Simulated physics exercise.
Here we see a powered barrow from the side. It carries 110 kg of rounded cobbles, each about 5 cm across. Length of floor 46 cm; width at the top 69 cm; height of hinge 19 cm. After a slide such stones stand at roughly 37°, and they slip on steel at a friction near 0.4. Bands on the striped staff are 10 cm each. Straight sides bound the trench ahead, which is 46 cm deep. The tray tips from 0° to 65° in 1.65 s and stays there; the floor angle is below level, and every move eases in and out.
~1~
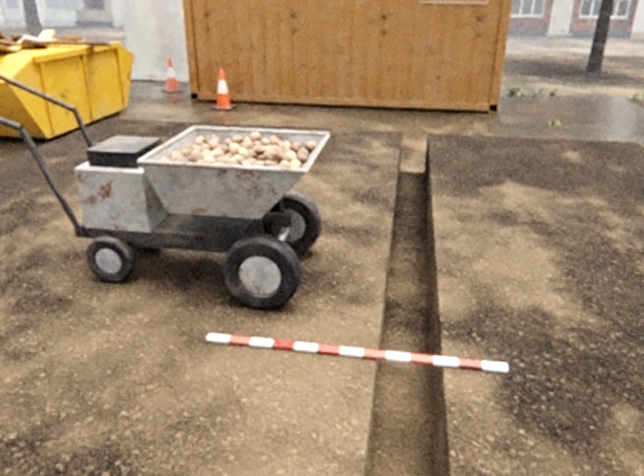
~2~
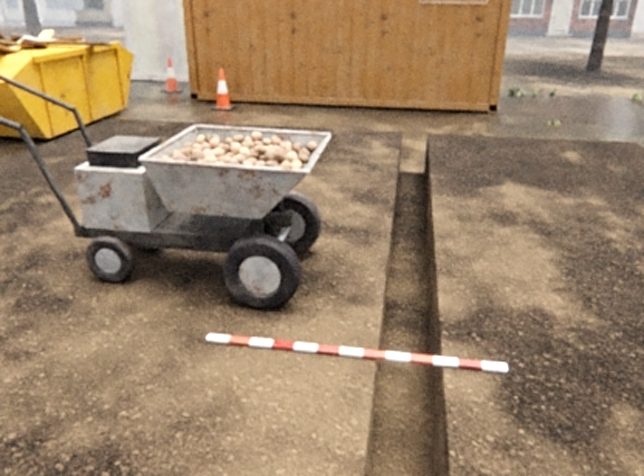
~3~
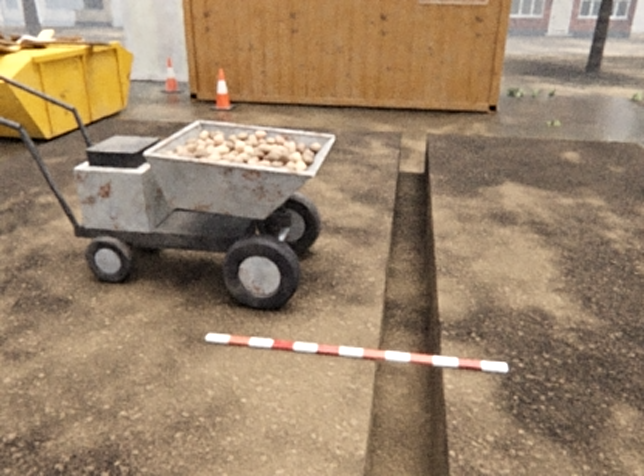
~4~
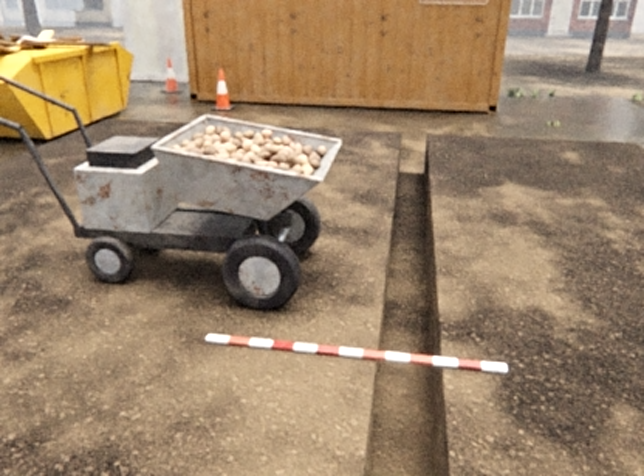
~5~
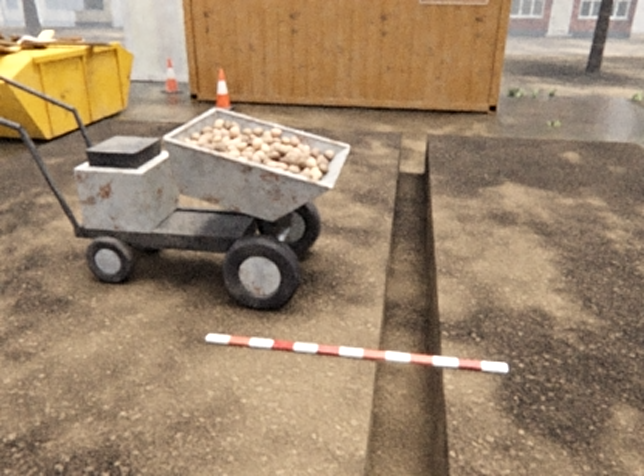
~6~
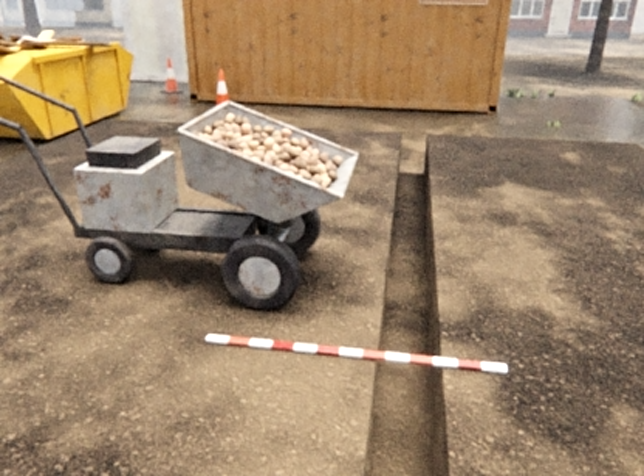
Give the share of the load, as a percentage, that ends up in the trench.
93 %.
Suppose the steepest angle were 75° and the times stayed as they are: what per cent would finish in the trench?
I'd expect around 95 in a hundred.
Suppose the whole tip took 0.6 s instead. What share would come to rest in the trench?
I'd put it at roughly 70 per cent.
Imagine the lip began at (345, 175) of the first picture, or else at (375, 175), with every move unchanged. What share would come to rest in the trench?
Near 50 and near 20 percent.
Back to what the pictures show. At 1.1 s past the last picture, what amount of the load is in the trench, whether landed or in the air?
By that point it's something like 40 in a hundred.
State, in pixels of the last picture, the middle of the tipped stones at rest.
(410, 343).
Then, 0.6 s after the last picture the floor is at 55°, 100 % in the tray; the foremost stones are at (378, 231).
Then, 1.1 s after the last picture the floor is at 65°, 59 % in the tray, 38 % in the trench, 3 % past the trench; the foremost stones are at (460, 296).
Then, 1.5 s after the last picture the floor is at 65°, 30 % in the tray, 64 % in the trench, 6 % past the trench; the foremost stones are at (514, 295).
Then, 3.5 s after the last picture the floor is at 65°, 0 % in the tray, 93 % in the trench, 7 % past the trench; the foremost stones are at (538, 301).
